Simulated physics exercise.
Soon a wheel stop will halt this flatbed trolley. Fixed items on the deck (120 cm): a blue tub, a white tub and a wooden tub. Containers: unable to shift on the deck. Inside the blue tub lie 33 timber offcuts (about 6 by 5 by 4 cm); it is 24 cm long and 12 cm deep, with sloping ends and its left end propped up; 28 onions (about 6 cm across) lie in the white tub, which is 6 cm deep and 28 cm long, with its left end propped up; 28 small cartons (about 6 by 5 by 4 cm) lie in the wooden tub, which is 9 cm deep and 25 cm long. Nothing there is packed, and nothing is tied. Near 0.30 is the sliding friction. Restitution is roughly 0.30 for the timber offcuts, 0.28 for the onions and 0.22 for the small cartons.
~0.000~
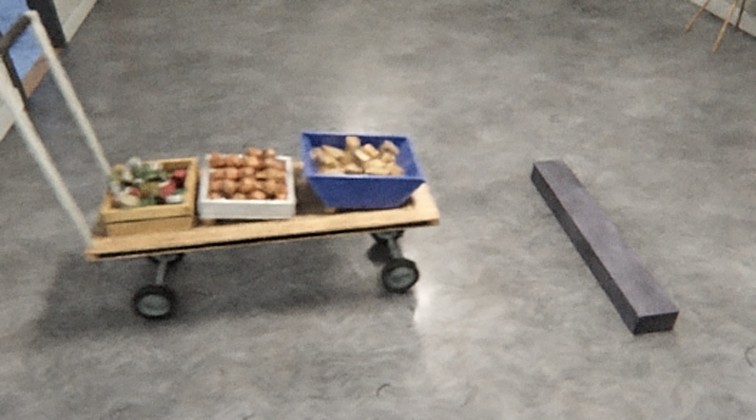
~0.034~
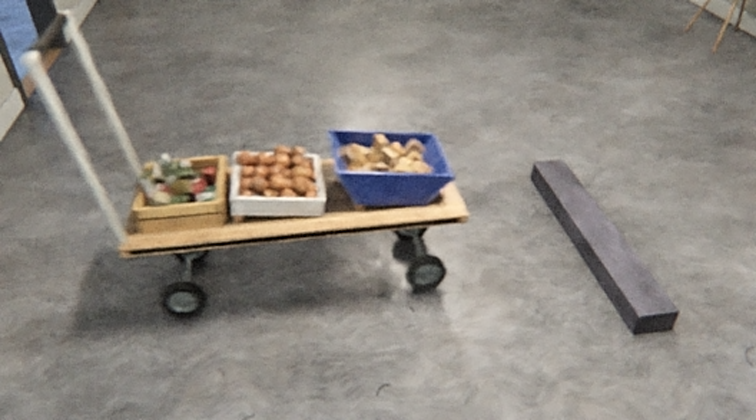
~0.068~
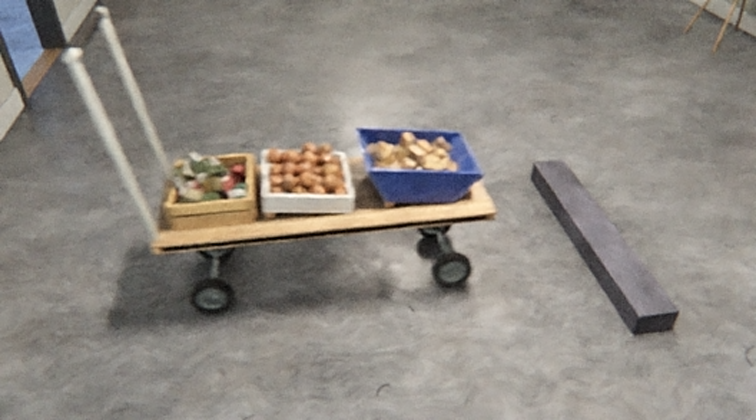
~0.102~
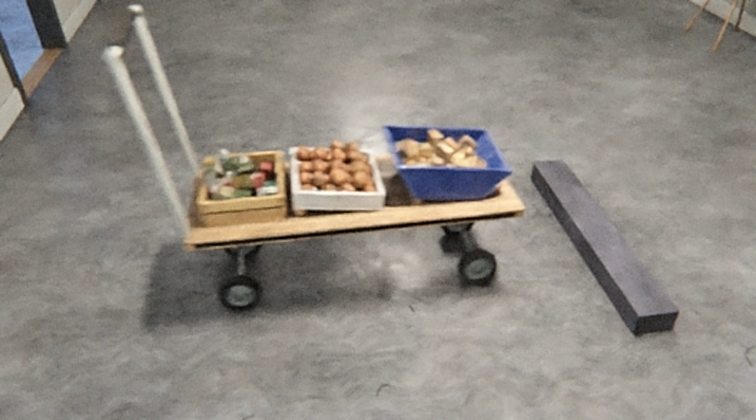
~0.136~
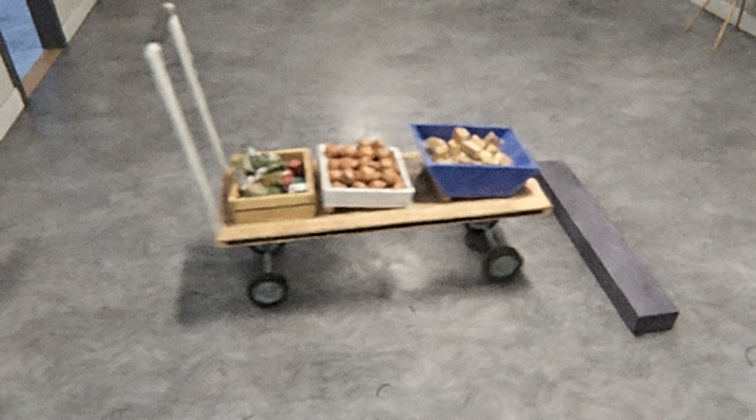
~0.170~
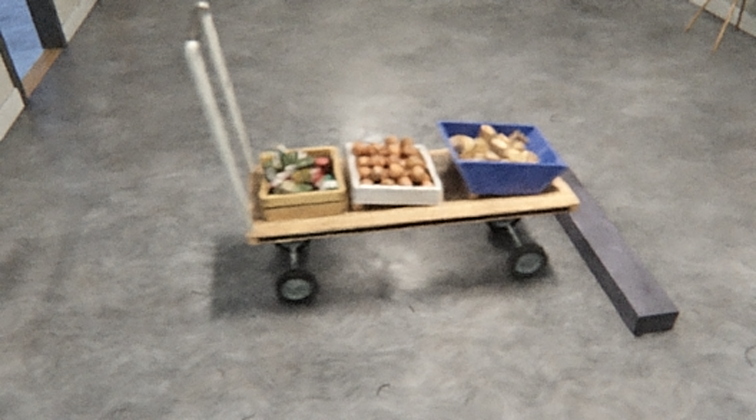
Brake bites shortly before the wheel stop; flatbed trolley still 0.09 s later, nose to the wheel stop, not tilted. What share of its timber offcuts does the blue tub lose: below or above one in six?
Out of the blue tub go more than one in six of the timber offcuts.
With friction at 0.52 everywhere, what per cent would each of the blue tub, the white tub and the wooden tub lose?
You'd see blue tub shed 20 percent, white tub shed 40 percent, and wooden tub shed 10 percent.
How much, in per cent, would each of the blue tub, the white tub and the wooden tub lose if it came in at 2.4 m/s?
Then blue tub 20, white tub 40, wooden tub 10 per cent.
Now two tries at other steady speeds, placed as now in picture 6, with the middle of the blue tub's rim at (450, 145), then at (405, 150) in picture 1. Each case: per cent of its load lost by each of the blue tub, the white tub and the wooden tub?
Try by try, the blue tub would lose 0 then 10 per cent, the white tub 10 then 40 per cent, and the wooden tub 0 then 10 per cent.
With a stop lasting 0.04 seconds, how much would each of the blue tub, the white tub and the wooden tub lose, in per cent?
Blue tub 40, white tub 40, wooden tub 30 %.
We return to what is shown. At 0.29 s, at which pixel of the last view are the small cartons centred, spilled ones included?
In the last view they're centred near (368, 170).
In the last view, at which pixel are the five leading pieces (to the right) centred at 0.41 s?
I'd put them at about (643, 126).
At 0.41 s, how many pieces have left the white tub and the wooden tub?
Estimate at that time - white tub 8, wooden tub 4, give or take.
After 0.19 s, braking starts.
After 0.29 s, blue tub 33 in, 0 out, white tub 24 in, 4 out and wooden tub 27 in, 1 out.
After 0.41 s, blue tub 26 in, 7 out, white tub 20 in, 8 out and wooden tub 24 in, 4 out.
After 0.64 s, blue tub 24 in, 9 out, white tub 19 in, 9 out and wooden tub 22 in, 6 out.
Outcome (at 1.14 s), blue tub 24 in, 9 out, white tub 18 in, 10 out and wooden tub 22 in, 6 out. Asked share, 9 of 33, 27 per cent.
